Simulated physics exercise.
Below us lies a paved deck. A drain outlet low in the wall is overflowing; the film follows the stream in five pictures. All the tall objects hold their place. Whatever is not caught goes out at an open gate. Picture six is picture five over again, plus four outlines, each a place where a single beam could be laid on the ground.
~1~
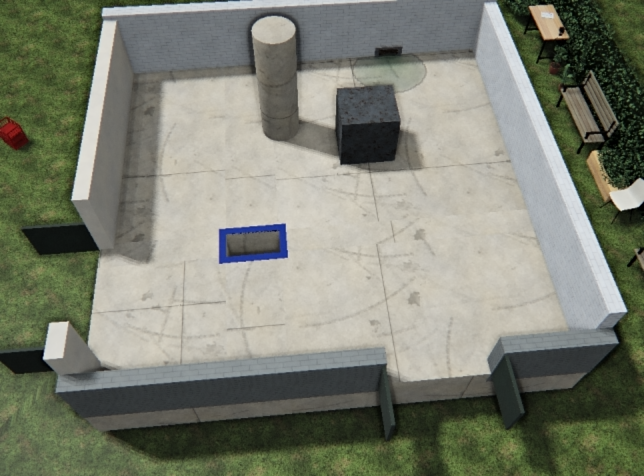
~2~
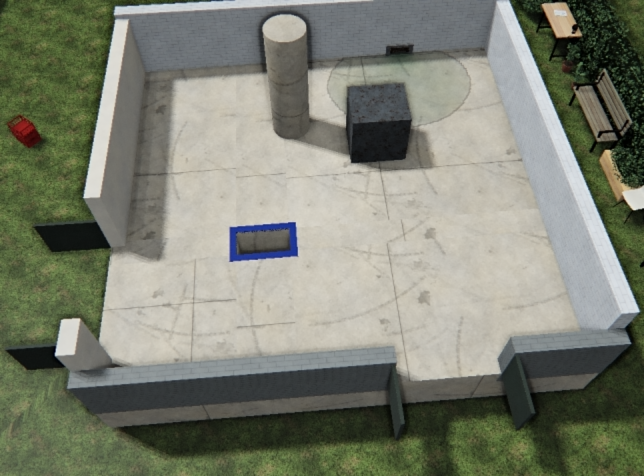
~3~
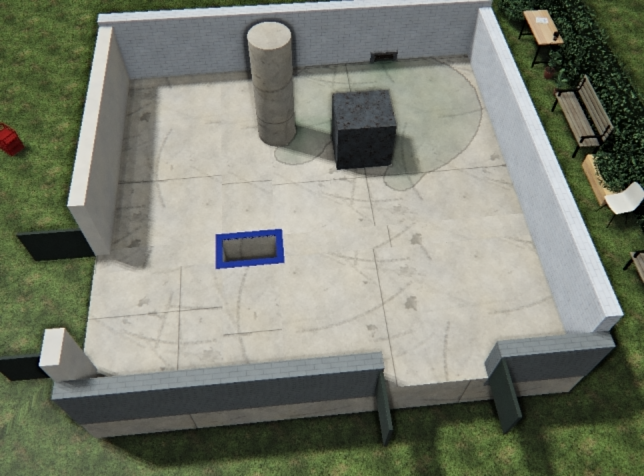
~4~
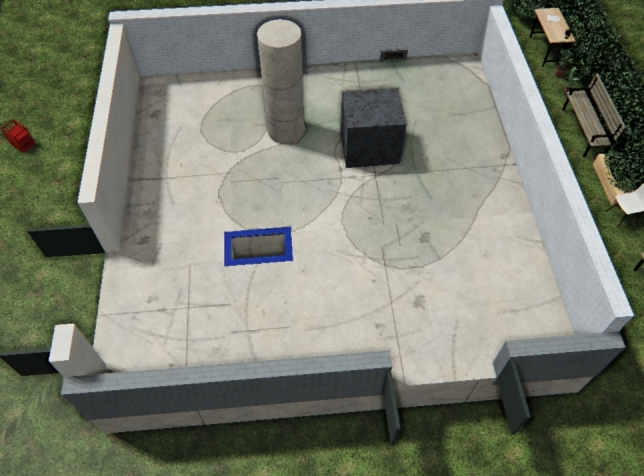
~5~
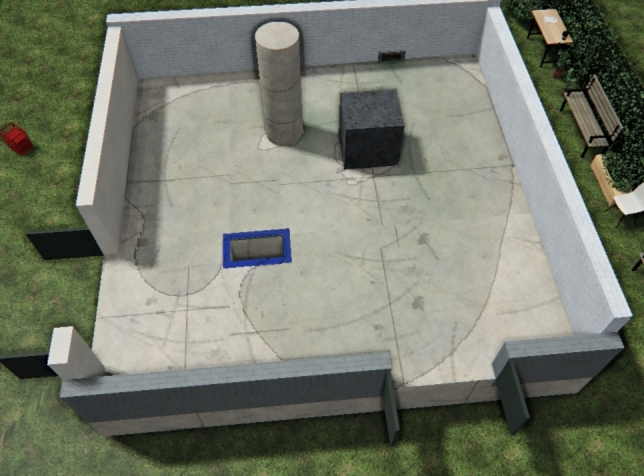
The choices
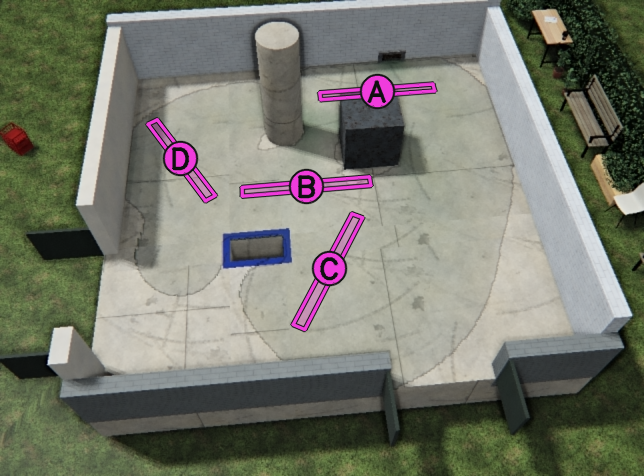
Water spread across a walled paved deck from an opening in the back wall, flowing around a dark block and a round column, then reached the blue-edged drain and covered most of the floor.
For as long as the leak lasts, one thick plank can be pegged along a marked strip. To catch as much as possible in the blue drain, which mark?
D beats the others.
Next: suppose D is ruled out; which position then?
It is C.
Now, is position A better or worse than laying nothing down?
Position A is worse.
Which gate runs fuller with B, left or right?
The left gate.
In magenta, A from (320, 96) to (433, 87); B from (242, 191) to (370, 181); C from (298, 327) to (357, 215); D from (152, 121) to (210, 198).
If A is chosen, about 3 % of the stream goes into the blue drain, about 96 % out by the gates.
If B is chosen, about 3 % of the stream goes into the blue drain, about 97 % out by the gates.
If C is chosen, about 17 % of the stream goes into the blue drain, about 82 % out by the gates.
If D is chosen, about 27 % of the stream goes into the blue drain, about 73 % out by the gates.
